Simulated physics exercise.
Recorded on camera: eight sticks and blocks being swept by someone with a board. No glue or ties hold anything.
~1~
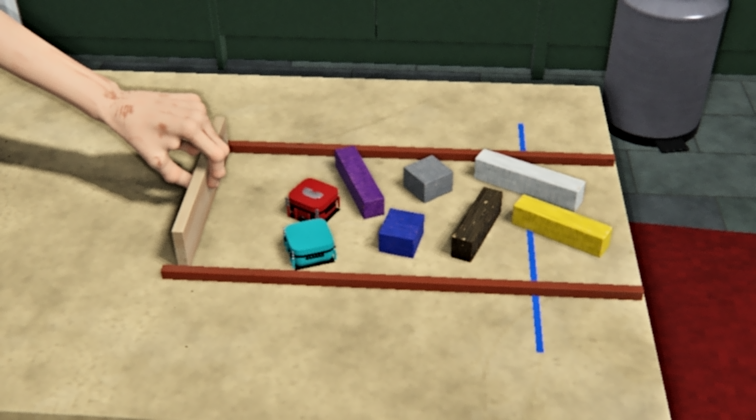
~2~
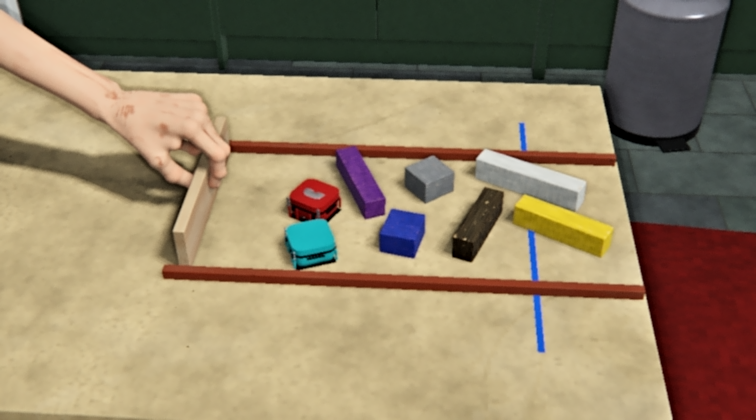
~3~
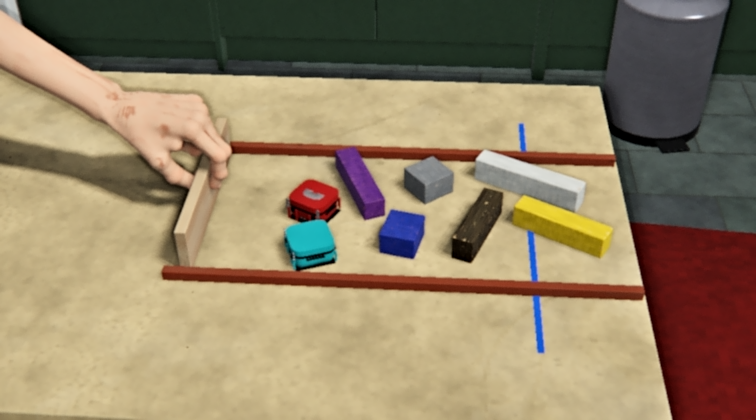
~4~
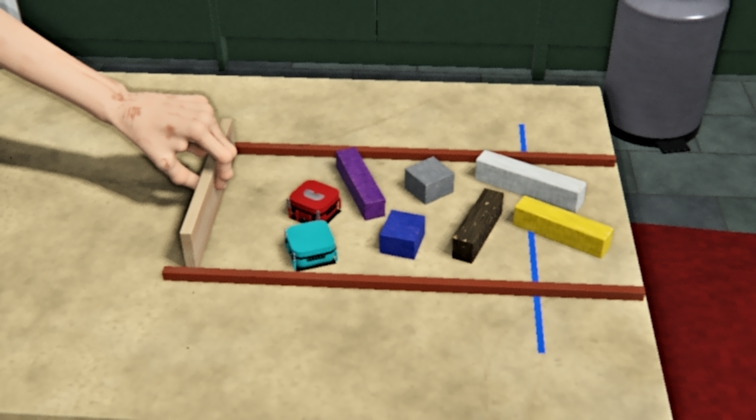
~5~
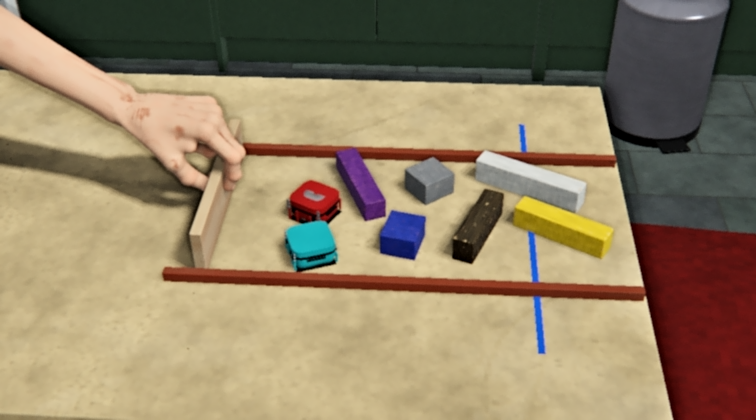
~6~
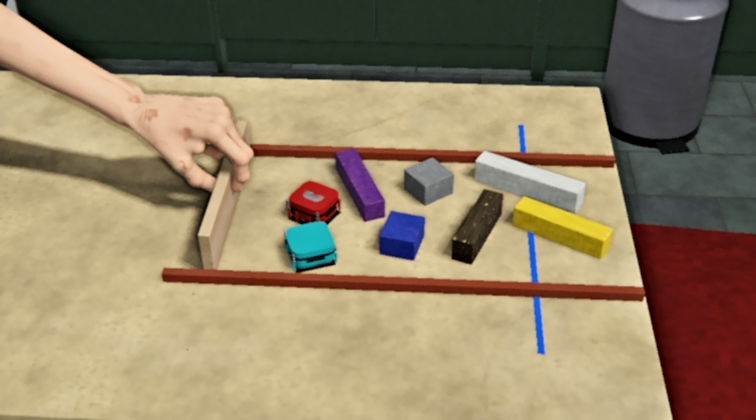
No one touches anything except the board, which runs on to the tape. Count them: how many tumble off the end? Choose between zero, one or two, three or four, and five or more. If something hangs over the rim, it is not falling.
The count is one or two.
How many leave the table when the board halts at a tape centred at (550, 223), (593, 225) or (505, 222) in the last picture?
Counts per try: 3; 5; 0.
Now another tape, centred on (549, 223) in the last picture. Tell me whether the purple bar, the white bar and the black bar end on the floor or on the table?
The purple bar is still there. The white bar is gone. The black bar is gone.
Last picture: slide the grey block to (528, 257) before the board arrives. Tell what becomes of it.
Lab note: It goes off the edge.
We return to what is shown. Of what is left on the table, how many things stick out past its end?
The total comes out at 0.
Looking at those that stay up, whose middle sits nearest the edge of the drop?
That would be the black bar.
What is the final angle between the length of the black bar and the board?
It comes to around 5 degrees.
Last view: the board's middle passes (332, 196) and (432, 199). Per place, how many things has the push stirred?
At the first point the count is 3, at the second it's 8.
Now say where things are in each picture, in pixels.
The first picture shows yellow bar (561, 225); white bar (528, 180); black bar (477, 224); board (203, 189); tape (529, 221).
The second picture shows white bar (529, 180); board (204, 189).
The third picture shows black bar (478, 224); turquoise case (310, 246).
The fourth picture shows yellow bar (562, 227); blue block (403, 234).
The fifth picture shows white bar (529, 181); red case (315, 205).
The sixth picture shows yellow bar (561, 227); white bar (529, 182); black bar (478, 226); board (227, 192); tape (530, 222).
Soon after, none off yet; yellow bar at rest near (561, 227); white bar at rest near (529, 182); black bar at rest near (478, 226).
Then, none off yet; yellow bar moved a little near (576, 229); white bar moved a little near (551, 181); black bar moved a little near (518, 229).
By the end, the number that fall off is one or two; fallen, white bar and yellow bar.
